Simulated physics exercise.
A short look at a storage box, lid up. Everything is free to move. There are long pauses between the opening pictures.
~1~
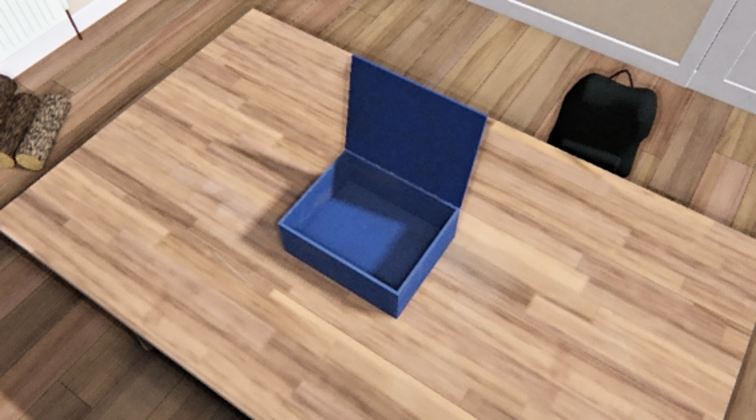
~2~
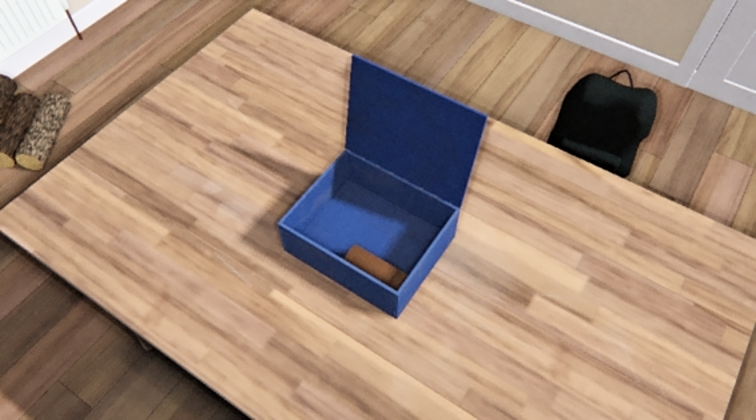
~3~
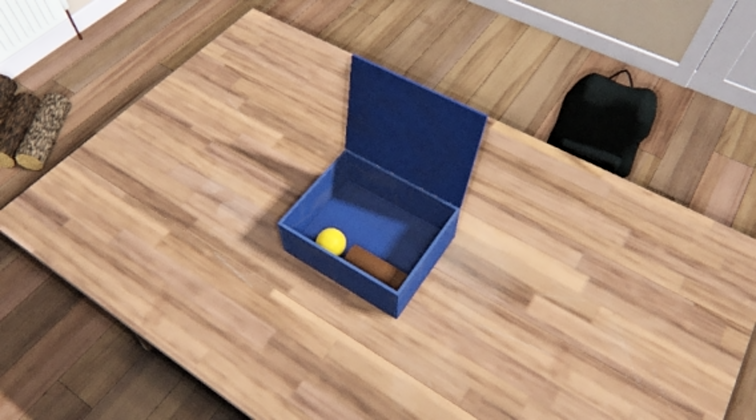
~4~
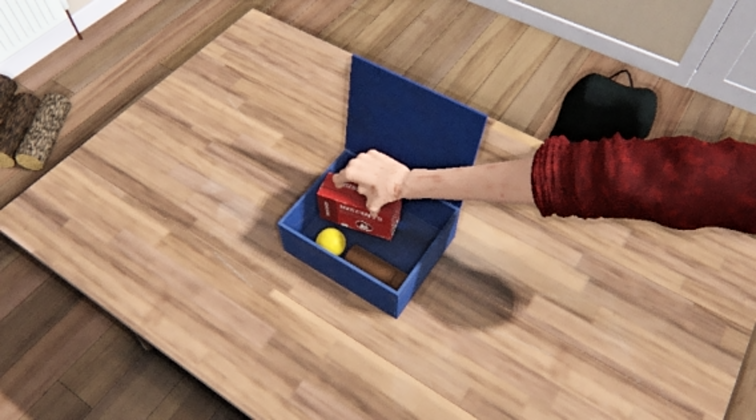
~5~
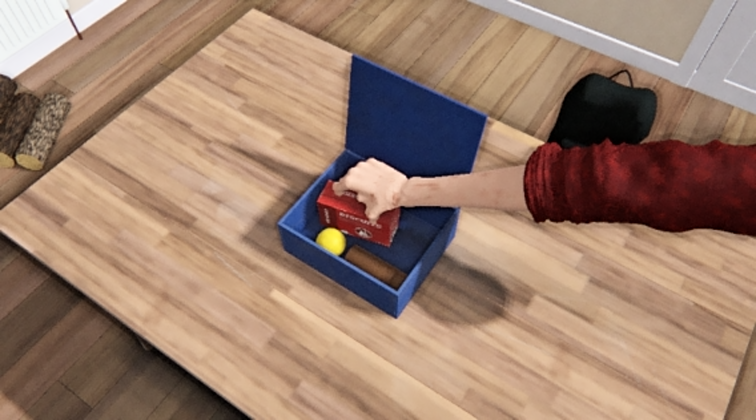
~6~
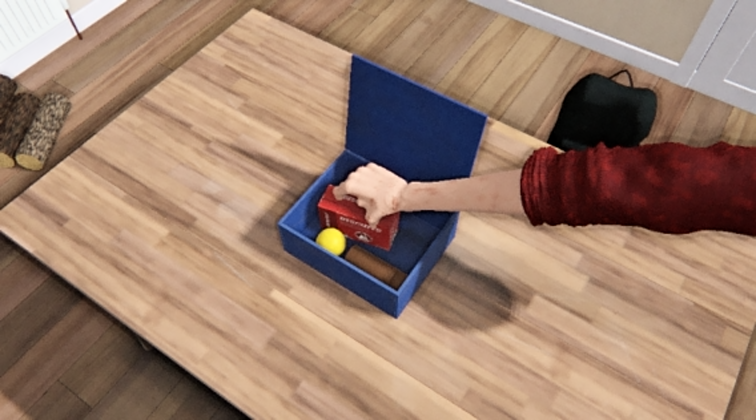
A brown block and then a yellow ball appeared in an open blue box on a wooden table, and a hand in a red sleeve lowered a red packet in behind them.
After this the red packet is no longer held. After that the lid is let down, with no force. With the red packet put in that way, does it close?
In the end the lid closes.
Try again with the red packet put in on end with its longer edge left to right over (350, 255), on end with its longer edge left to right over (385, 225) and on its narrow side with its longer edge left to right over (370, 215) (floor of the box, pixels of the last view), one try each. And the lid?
In the first case it shuts flat; in the second case it stays ajar; in the third case it closes.
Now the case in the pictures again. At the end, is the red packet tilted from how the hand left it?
It keeps its pose.
Then, 1.40 s later than the last frame, lid 72° above the rim.
Then, 2.00 s later than the last frame, lid 27° above the rim.
When it is over, lid shut; all 3 as before. End places, in pixels of the last picture, red packet near (359, 218).
